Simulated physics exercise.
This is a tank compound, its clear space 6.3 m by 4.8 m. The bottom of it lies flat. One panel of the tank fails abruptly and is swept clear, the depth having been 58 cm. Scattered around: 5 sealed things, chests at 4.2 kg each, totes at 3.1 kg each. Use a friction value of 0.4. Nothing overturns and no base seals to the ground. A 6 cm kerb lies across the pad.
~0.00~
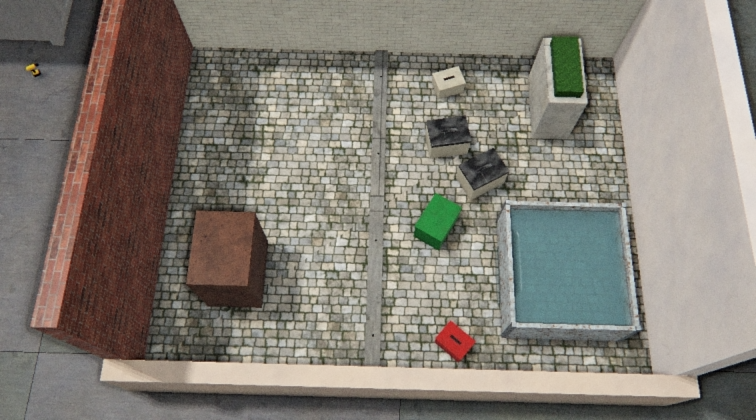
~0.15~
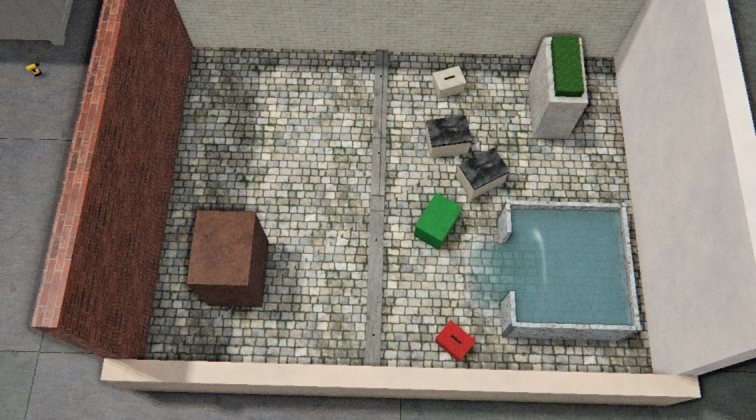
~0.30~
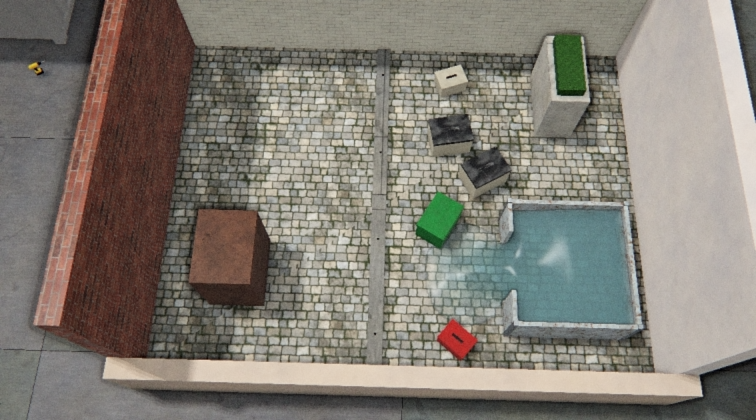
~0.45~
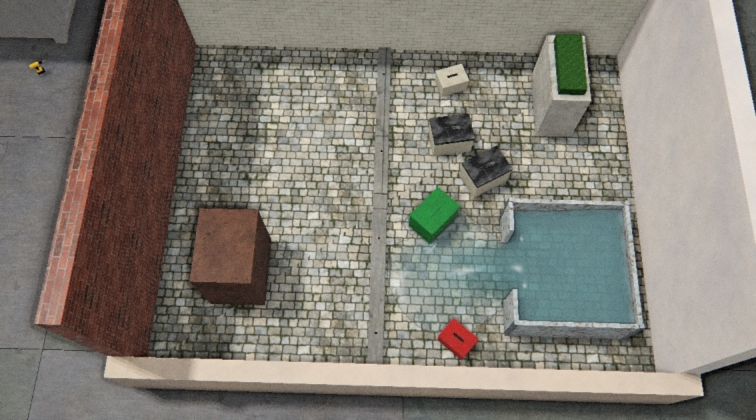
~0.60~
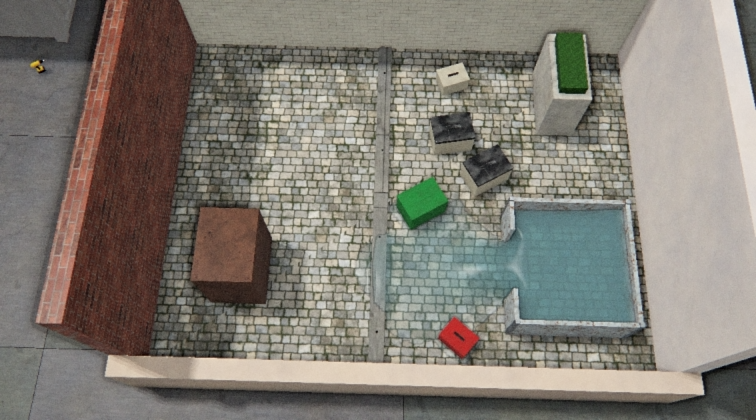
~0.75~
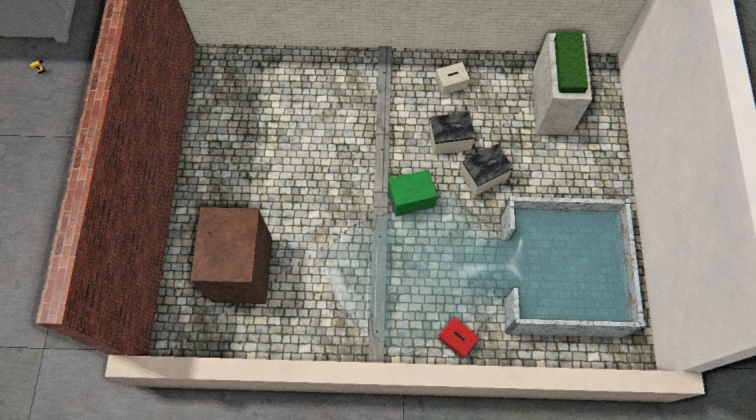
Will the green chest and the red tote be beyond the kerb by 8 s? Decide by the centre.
Outcome: Green chest never gets over; red tote never gets over.
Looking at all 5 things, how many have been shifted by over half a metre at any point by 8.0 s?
3 in all.
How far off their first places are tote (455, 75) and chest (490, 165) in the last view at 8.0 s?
The first is 100 cm from its start, the second 0 cm.
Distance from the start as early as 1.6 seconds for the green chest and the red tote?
I'd say about 140 and 30 centimetres.
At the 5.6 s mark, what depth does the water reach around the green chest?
Roughly 3 cm at that moment.
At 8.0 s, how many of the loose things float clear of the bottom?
Answer: 4.
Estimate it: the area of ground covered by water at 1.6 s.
I'd put it close to 13 m2.
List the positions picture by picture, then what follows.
The first picture shows the green chest at (439, 217) rests on the ground; the red tote at (456, 340) rests on the ground; water covers 2.1 m2; 0 of 5 have shifted.
The second picture shows the green chest at (439, 216) rests on the ground; the red tote at (456, 340) rests on the ground; 2.6 m2 under water; 0 of 5 have shifted.
The third picture shows the green chest at (441, 215), on the bottom; the red tote at (458, 338) rests on the ground; 3.2 m2 under water; 0 of 5 have shifted.
The fourth picture shows the green chest at (435, 210) rests on the ground, 10 cm from its start; the red tote at (459, 338) rests on the ground; 3.8 m2 under water; 1 of 5 have shifted.
The fifth picture shows the green chest at (423, 198) rests on the ground, 33 cm from its start; the red tote at (459, 337), on the bottom; 4.6 m2 under water; 1 of 5 have shifted.
The sixth picture shows the green chest at (413, 187), on the bottom, 52 cm from its start; the red tote at (459, 336), on the bottom; 5.6 m2 under water; 1 of 5 have shifted.
After 1.6 s the green chest is near (412, 126), 1.3 m from its start, aground; the red tote is near (455, 357), 0.3 m from its start, aground; 0 of 5 are over the mark; 0 afloat.
After 3.6 s the green chest is near (427, 57), 2.4 m from its start, afloat; the red tote is near (521, 346), 0.7 m from its start, afloat; 0 of 5 are over the mark; 2 afloat.
After 5.6 s the green chest is near (493, 54), 2.6 m from its start, afloat; the red tote is near (643, 349), 2.2 m from its start, afloat; 0 of 5 are over the mark; 2 afloat.
After 8.0 s the green chest is near (519, 67), 2.5 m from its start, afloat; the red tote is near (643, 343), 2.2 m from its start, afloat; 0 of 5 are over the mark; 4 afloat.
